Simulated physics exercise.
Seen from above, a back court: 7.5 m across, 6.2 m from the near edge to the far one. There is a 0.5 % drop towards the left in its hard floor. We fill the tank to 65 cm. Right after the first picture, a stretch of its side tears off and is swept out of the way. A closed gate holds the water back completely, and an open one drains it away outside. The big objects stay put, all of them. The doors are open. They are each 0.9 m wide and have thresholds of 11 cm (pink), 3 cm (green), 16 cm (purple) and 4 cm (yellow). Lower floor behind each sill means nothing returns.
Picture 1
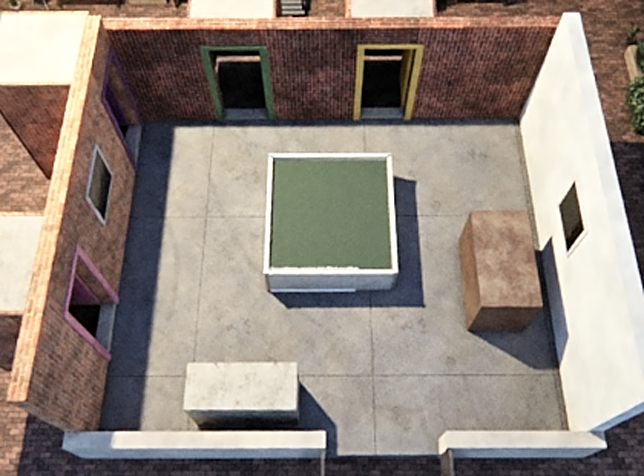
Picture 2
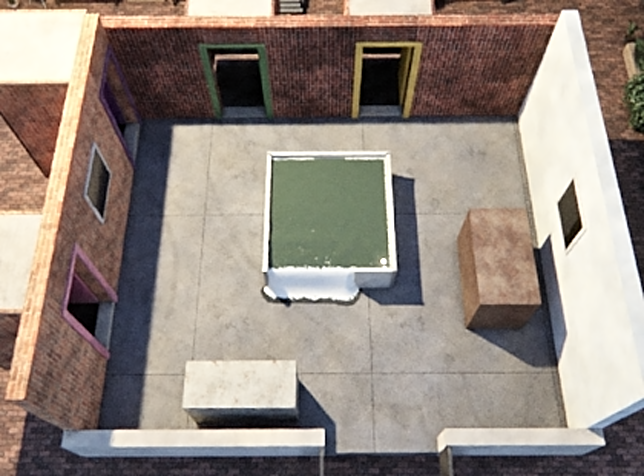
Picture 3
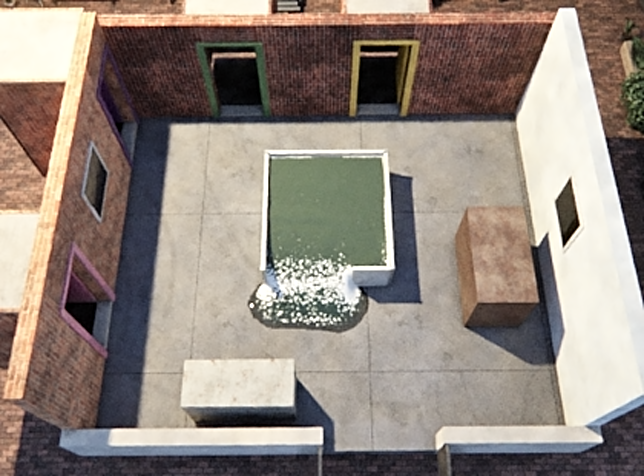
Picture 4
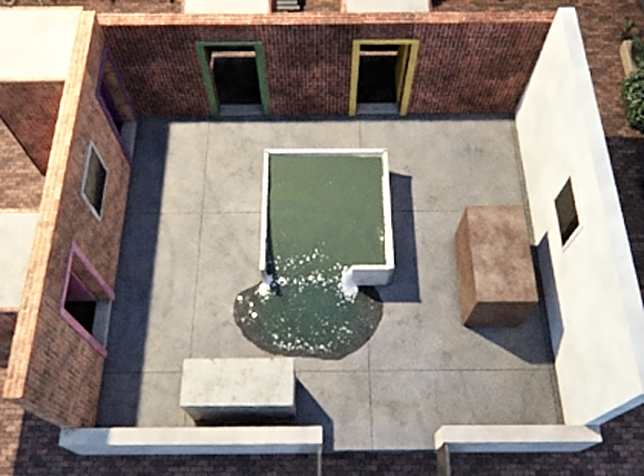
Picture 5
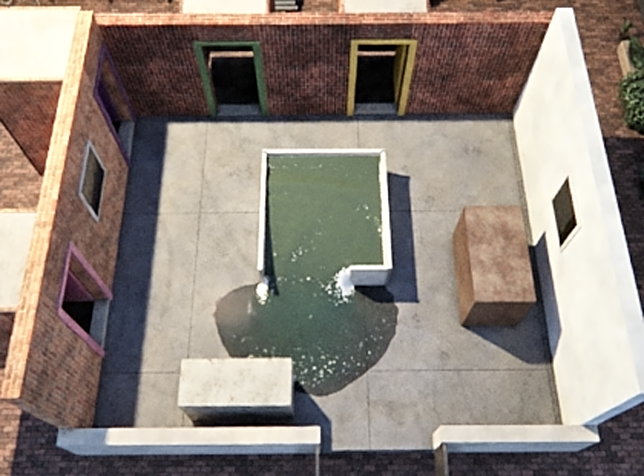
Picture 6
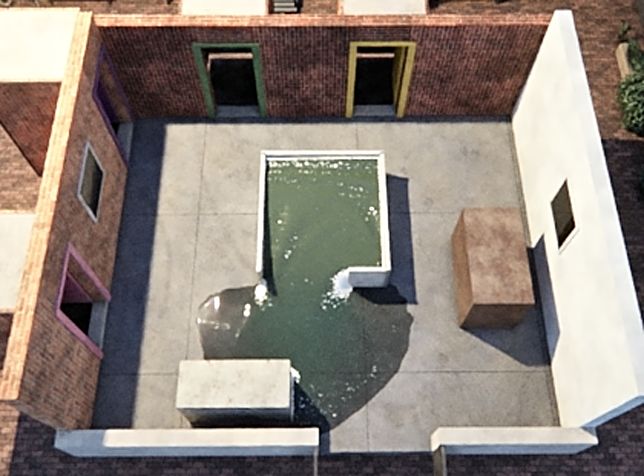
Green water breaks through the front side of a square, white-rimmed tank in the middle of a walled paved court, seen from high above. Brick walls with green, yellow, purple and pink-framed openings stand behind and to the left, a white wall and brown block to the right, and a pale block at front left. White froth churns at the gap as a dark, glinting pool fans forward across the floor, reaching the pale block.
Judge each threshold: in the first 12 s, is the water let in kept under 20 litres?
In order: The pink door will overshoot the limit; the green door will overshoot the limit; the purple door will undershoot the limit; the yellow door will undershoot the limit.
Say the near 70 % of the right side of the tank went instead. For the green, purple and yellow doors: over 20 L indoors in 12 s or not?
Compared with the limit, green is lower, purple is lower and yellow is higher.
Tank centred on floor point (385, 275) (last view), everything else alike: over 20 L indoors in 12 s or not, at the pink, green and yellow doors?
Lab note: Vs limit, pink door limit held; green door limit held; yellow door limit held.
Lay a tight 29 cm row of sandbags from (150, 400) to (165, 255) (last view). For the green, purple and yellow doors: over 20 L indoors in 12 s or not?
Against the limit, the green door goes beyond it, the purple door stays within it and the yellow door stays within it.
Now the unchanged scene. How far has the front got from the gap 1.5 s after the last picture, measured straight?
I'd say around 4.4 m from the gap.
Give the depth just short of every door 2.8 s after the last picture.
In cm: Pink 22, green 0, purple 0, yellow 0.
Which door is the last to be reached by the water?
The answer is the yellow door.
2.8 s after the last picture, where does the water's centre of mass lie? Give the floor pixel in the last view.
Balance point at about (271, 299).
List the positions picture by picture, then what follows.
Still water, 65 cm deep, in the tank at (330, 213), in the first picture.
The front is at (356, 296), 0.8 m from the gap at (311, 280); 0.4 m2 of floor is under water; 65 cm left at the back of the tank, in the second picture.
The front is at (355, 320), 1.0 m from the gap at (309, 279); 1.3 m2 of floor is under water; 65 cm left at the back of the tank, in the third picture.
The front is at (341, 353), 1.4 m from the gap at (309, 279); 2.5 m2 of floor is under water; 65 cm left at the back of the tank, in the fourth picture.
Water pours out at (307, 279) and has run 1.9 m, to (329, 389); typically 7 cm deep outside, 64 cm at the tank's back, in the fifth picture.
Water pours out at (305, 280) and has run 2.5 m, to (320, 428); typically 6 cm deep outside, 58 cm at the tank's back, in the sixth picture.
Then, 0.7 s after the last picture water covers 20 % of the floor and is deepest (44 cm) near (284, 370); pink door not reached, green door not reached, purple door not reached, yellow door not reached.
Then, 1.5 s after the last picture water covers 30 % of the floor and is deepest (38 cm) near (284, 370); pink door 21 cm at the sill, 4 L in, green door not reached, purple door not reached, yellow door not reached.
Then, 2.8 s after the last picture water covers 40 % of the floor and is deepest (23 cm) near (147, 437); pink door 22 cm at the sill, 76 L in, green door not reached, purple door not reached, yellow door not reached.
Then, 6.3 s after the last picture water covers 65 % of the floor and is deepest (16 cm) near (134, 129); pink door 12 cm at the sill, 144 L in, green door 7 cm at the sill, 5 L in, purple door 8 cm at the sill, 0 L in, yellow door not reached.
Then, 11.3 s after the last picture water covers 90 % of the floor and is deepest (8 cm) near (126, 184); pink door 5 cm at the sill, 145 L in, green door 6 cm at the sill, 43 L in, purple door 8 cm at the sill, 0 L in, yellow door 4 cm at the sill, 0 L in.
